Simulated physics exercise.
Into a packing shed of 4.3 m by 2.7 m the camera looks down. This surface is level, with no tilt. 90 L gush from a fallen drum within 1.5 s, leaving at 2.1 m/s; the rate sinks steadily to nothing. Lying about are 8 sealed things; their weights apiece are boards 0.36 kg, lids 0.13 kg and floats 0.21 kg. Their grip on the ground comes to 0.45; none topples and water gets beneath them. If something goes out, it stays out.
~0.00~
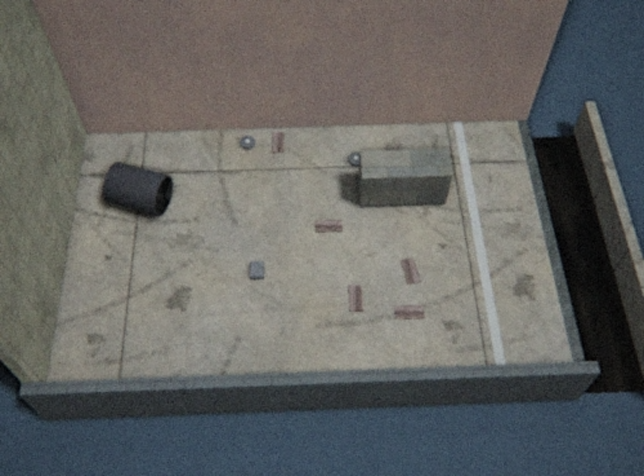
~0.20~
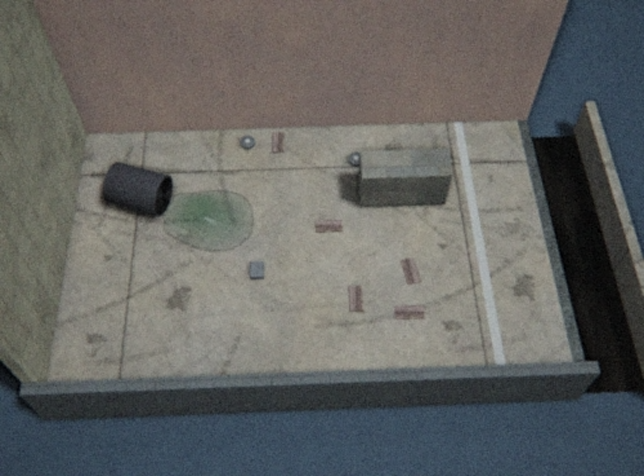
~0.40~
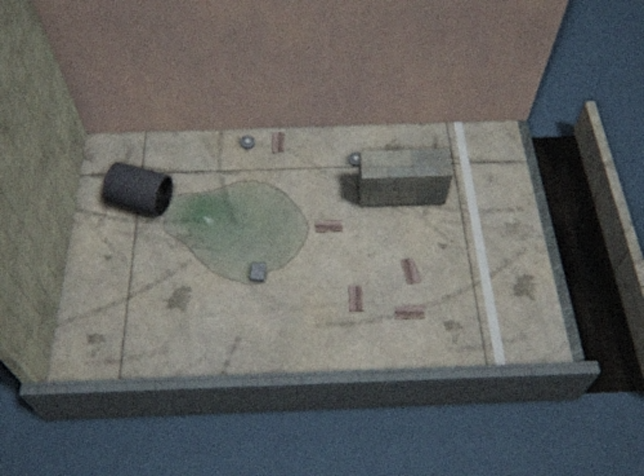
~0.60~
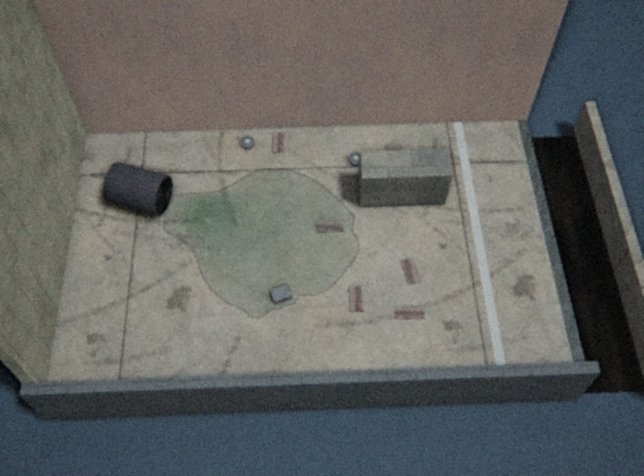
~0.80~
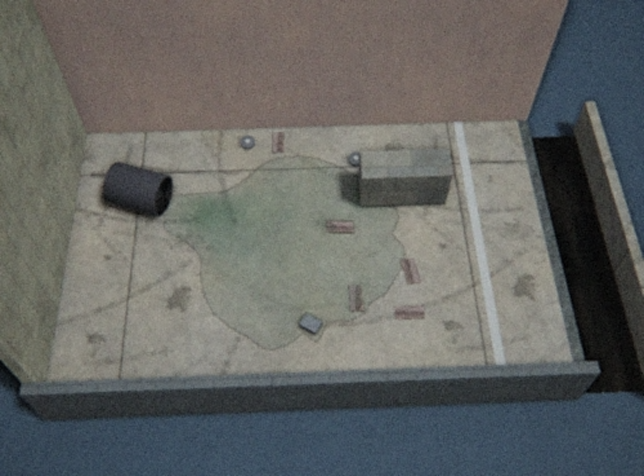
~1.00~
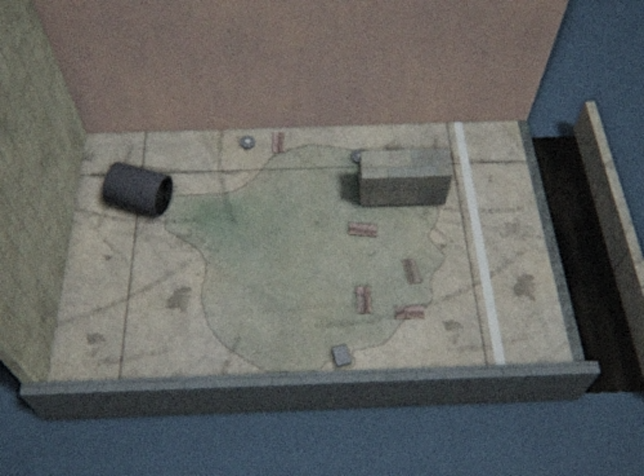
At the start, a dark drum lies on its side on a dry, pale floor scattered with small reddish pieces and a small grey block. Greenish water then spreads from its mouth across the floor, and the grey block shifts toward the lower right, followed by a reddish piece sliding slightly right.
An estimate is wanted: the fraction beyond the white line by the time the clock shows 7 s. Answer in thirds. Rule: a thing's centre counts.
The share is at least two thirds.
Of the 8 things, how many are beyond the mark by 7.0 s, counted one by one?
My count is 6.
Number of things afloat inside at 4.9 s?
Total: 0.
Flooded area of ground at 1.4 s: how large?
About 5.0 m2.
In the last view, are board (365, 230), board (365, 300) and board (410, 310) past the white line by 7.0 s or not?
Result, in sequence: Reached / reached / reached.
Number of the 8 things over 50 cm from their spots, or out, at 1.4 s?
By that time the total stands at 2.
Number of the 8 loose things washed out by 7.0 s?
That makes 6 by then.
After 1.4 s 0 of 8 are over the mark; 5 afloat.
After 3.1 s 6 of 8 are over the mark; 1 afloat.
After 4.9 s 6 of 8 are over the mark; 0 afloat.
After 7.0 s 6 of 8 are over the mark; 0 afloat.
